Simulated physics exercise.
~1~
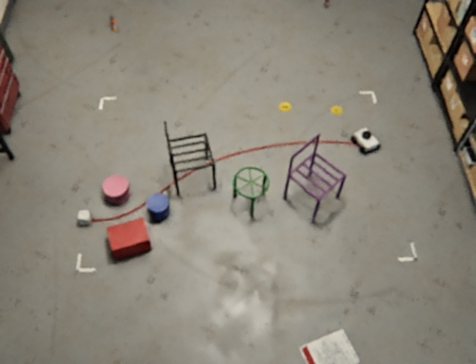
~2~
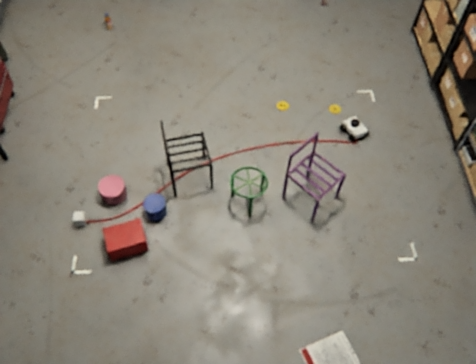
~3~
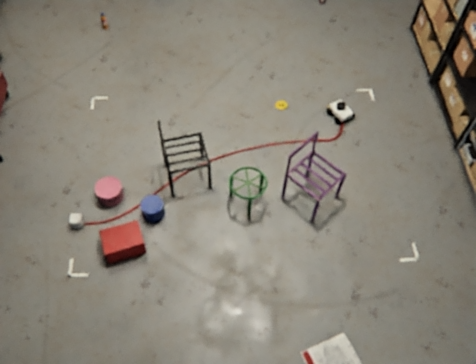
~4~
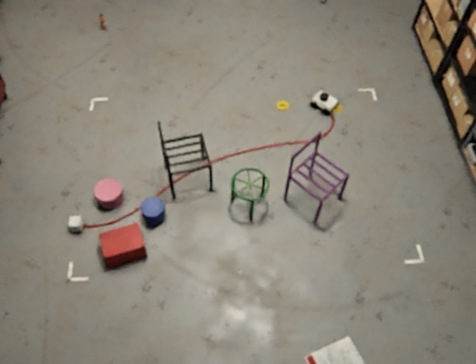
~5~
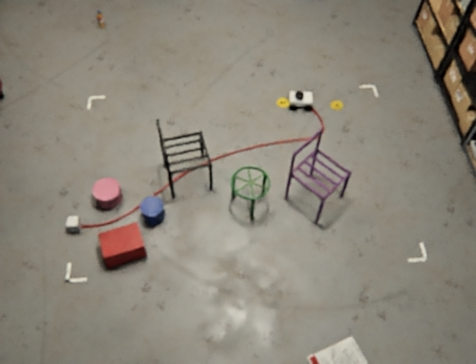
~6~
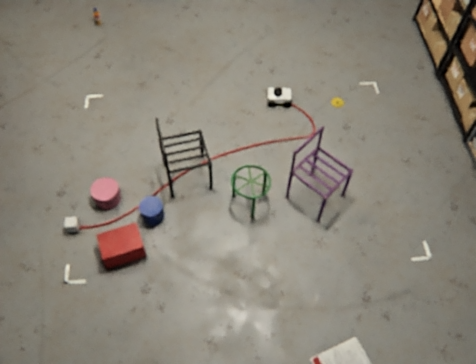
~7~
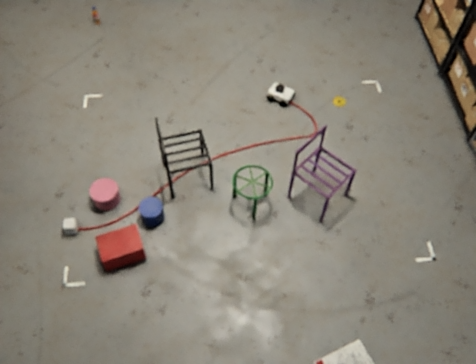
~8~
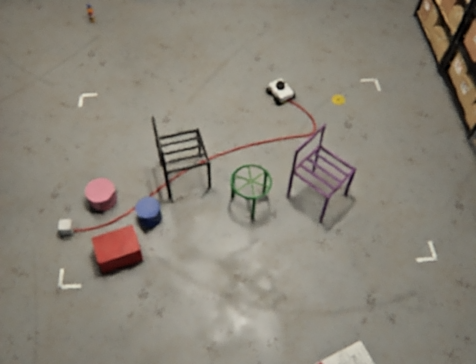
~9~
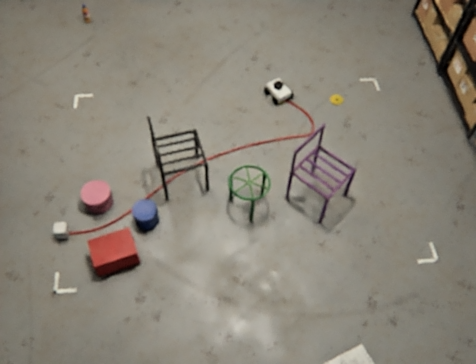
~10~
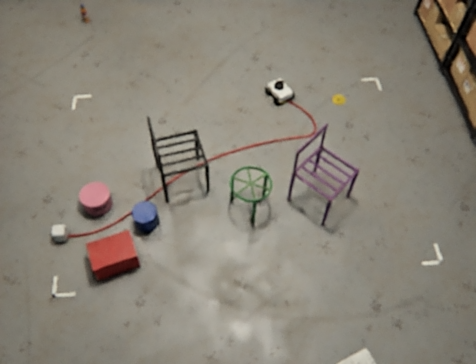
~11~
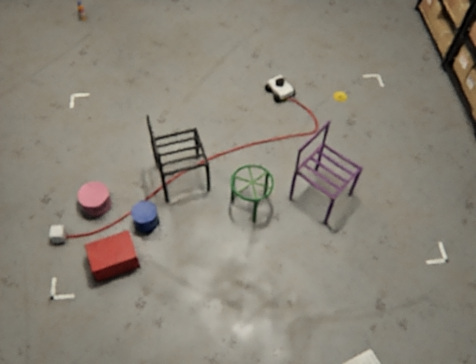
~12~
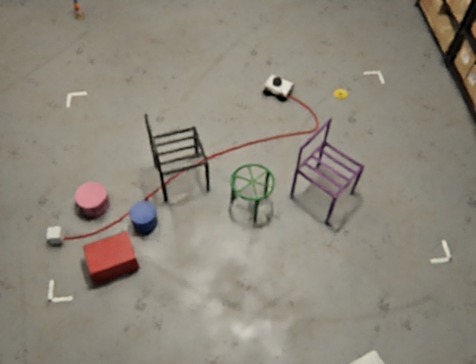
A small white cart trailing a red cord drives left past chairs and stops.
